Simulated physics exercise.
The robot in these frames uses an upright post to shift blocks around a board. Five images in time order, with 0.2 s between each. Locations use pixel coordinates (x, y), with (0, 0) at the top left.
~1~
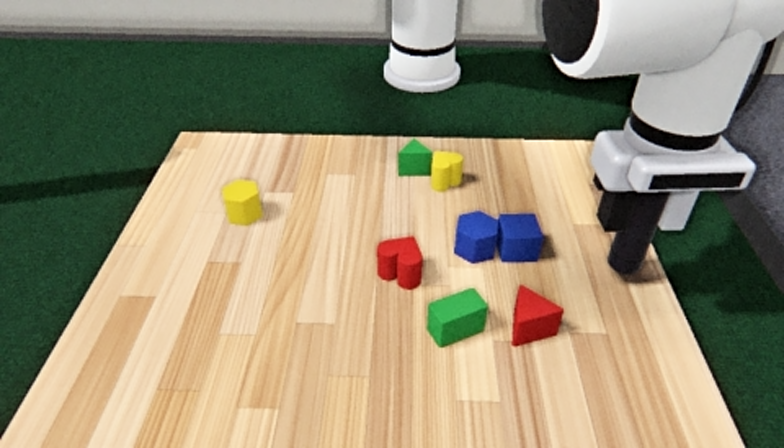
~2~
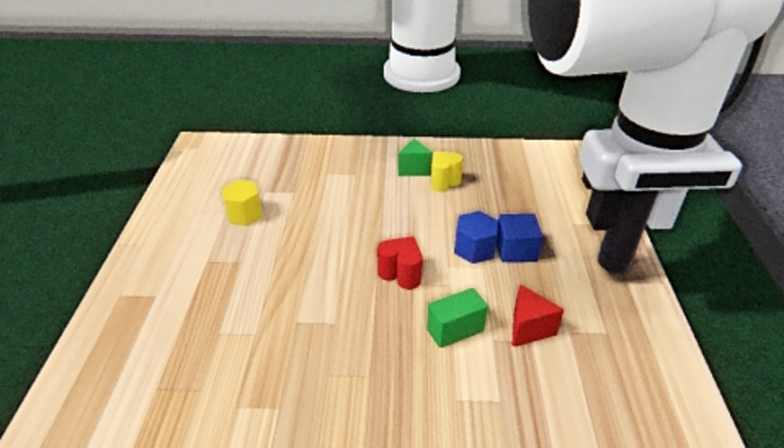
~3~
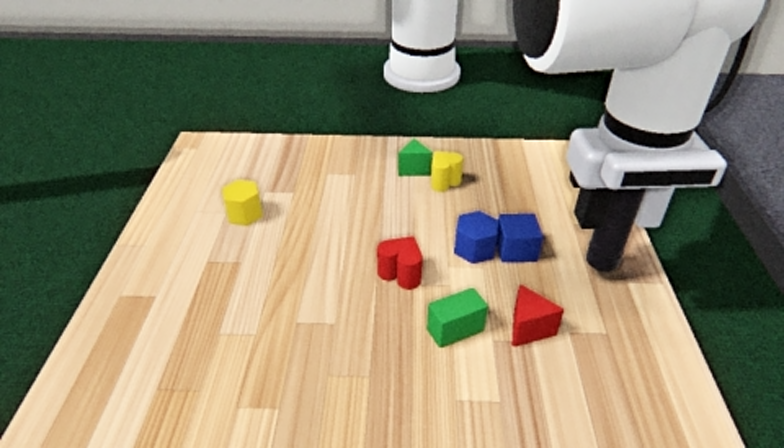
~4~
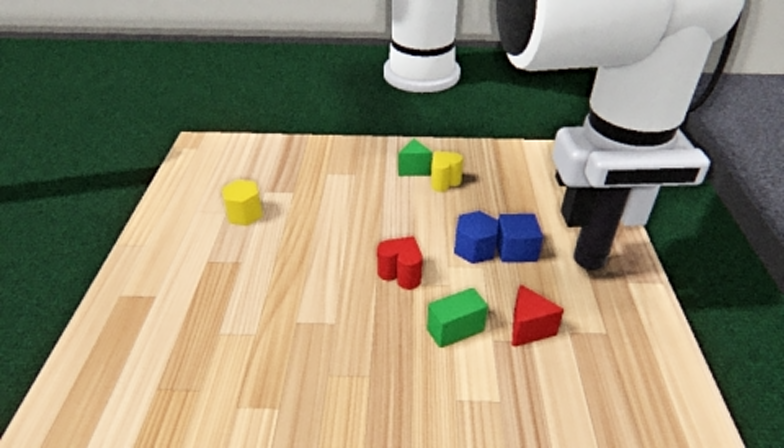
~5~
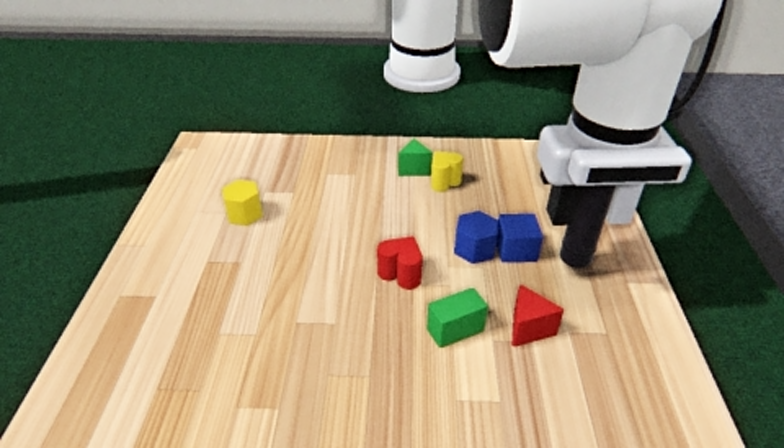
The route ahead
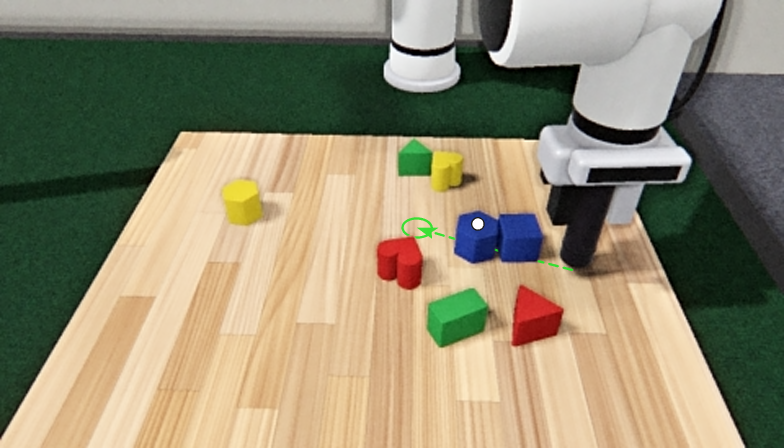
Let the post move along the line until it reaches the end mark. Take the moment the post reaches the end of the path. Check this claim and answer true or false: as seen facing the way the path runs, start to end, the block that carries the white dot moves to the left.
It is false.
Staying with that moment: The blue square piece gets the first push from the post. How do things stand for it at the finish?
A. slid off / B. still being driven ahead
B - still being driven ahead.
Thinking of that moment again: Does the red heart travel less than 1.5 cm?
Yes, I think so.
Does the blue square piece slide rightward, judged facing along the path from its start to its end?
Short answer: Yes.
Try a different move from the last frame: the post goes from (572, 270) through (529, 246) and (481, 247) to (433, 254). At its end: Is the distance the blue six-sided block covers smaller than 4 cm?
Answer: No.
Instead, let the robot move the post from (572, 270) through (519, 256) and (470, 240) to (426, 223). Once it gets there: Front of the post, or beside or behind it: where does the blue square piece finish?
Ahead.
Path on the board, straight from (572, 270) to (417, 228); the dot is on the blue six-sided block.
The first path, step by step. One third of the way, post at (519, 244); blue six-sided block at (448, 215); blue square piece at (487, 214).
Two thirds of the way, post at (466, 230); blue six-sided block at (400, 199); blue square piece at (438, 200), turned 20° clockwise.
At the end, post at (418, 216); red heart in place; blue six-sided block at (359, 180); blue square piece at (398, 185), turned 35° clockwise.
